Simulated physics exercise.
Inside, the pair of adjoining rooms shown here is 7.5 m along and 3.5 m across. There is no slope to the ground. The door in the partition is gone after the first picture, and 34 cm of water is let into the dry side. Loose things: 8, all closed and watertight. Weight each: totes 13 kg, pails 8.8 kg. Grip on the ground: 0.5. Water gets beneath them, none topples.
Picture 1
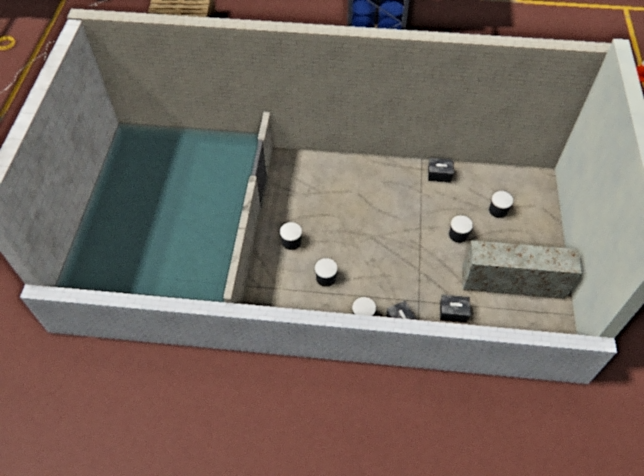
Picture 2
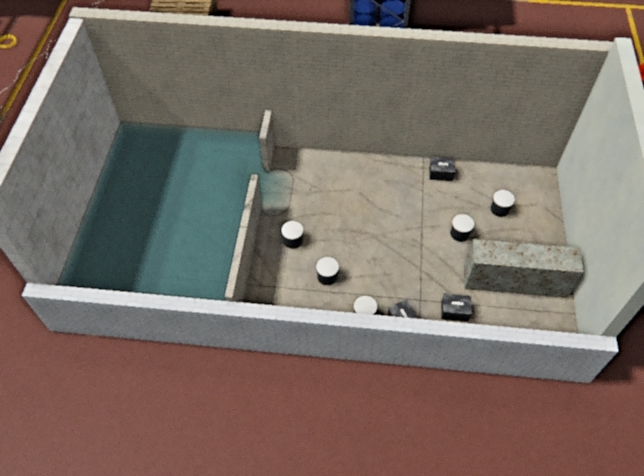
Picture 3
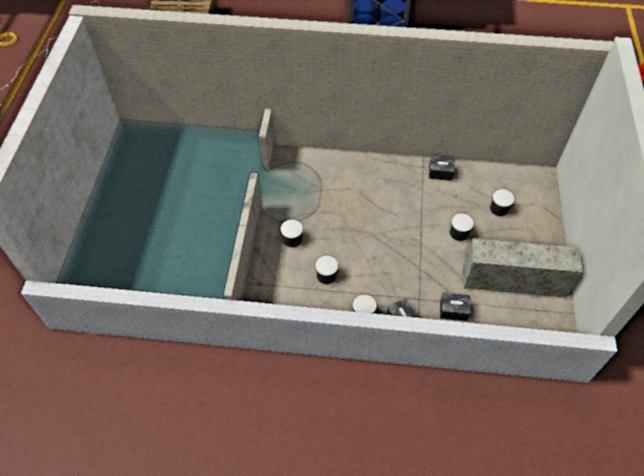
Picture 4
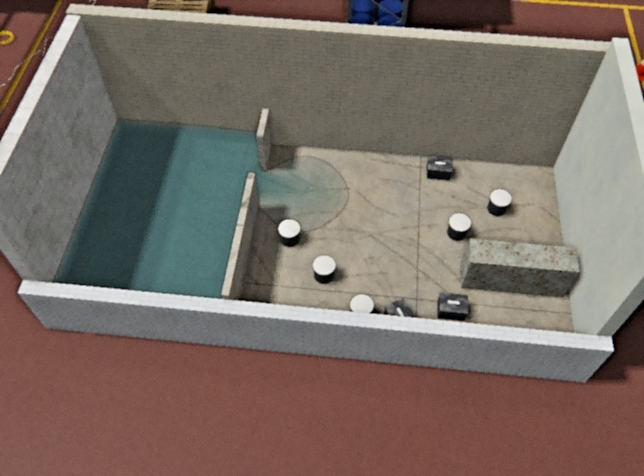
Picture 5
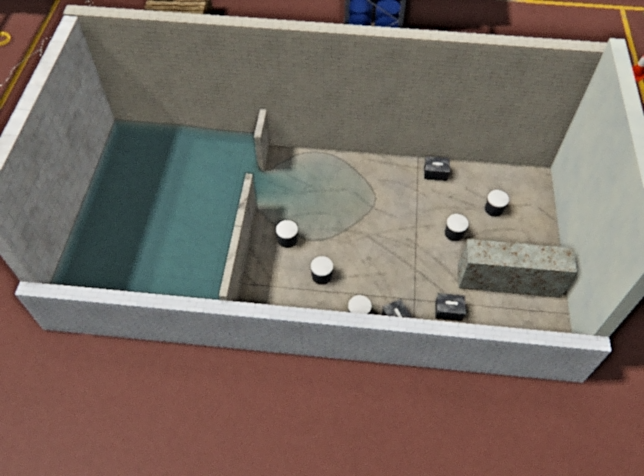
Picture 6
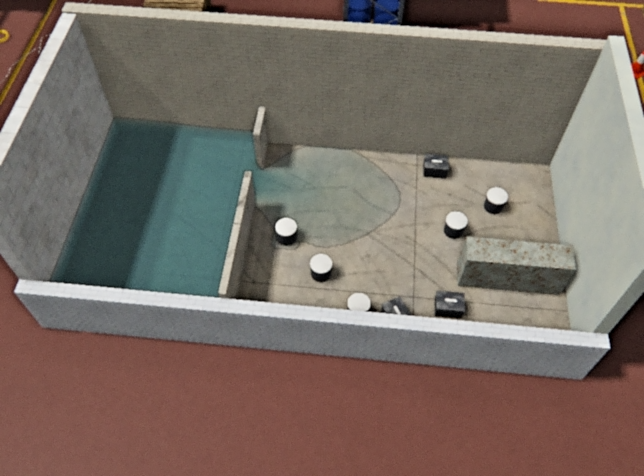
Bluish-green water slipped through a gap that opened in the dividing wall and fanned out to the right in a thin, rounded sheet across the stone floor, while the scattered objects stayed put.
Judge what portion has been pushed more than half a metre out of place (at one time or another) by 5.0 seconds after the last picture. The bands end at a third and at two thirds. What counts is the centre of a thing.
Below a third.
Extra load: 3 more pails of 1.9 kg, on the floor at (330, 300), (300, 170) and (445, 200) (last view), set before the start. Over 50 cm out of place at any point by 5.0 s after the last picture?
Taking them in order, the first is below the mark, the second above the mark and the third above the mark.
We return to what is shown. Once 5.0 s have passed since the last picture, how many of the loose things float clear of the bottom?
3.
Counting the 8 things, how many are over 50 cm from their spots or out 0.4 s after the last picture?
0 of them.
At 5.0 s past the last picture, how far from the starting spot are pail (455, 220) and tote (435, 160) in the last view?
Respectively 10 cm and 140 cm.
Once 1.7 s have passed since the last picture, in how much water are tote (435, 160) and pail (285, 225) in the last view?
I'd estimate 6 cm for the first and 2 cm for the second.
Then, 0.4 s after the last picture 0 of 8 are over 50 cm from their spots; 0 afloat.
Then, 1.7 s after the last picture 0 of 8 are over 50 cm from their spots; 0 afloat.
Then, 3.2 s after the last picture 1 of 8 are over 50 cm from their spots; 0 afloat.
Then, 5.0 s after the last picture 2 of 8 are over 50 cm from their spots, and 2 have been at some point; 3 afloat.
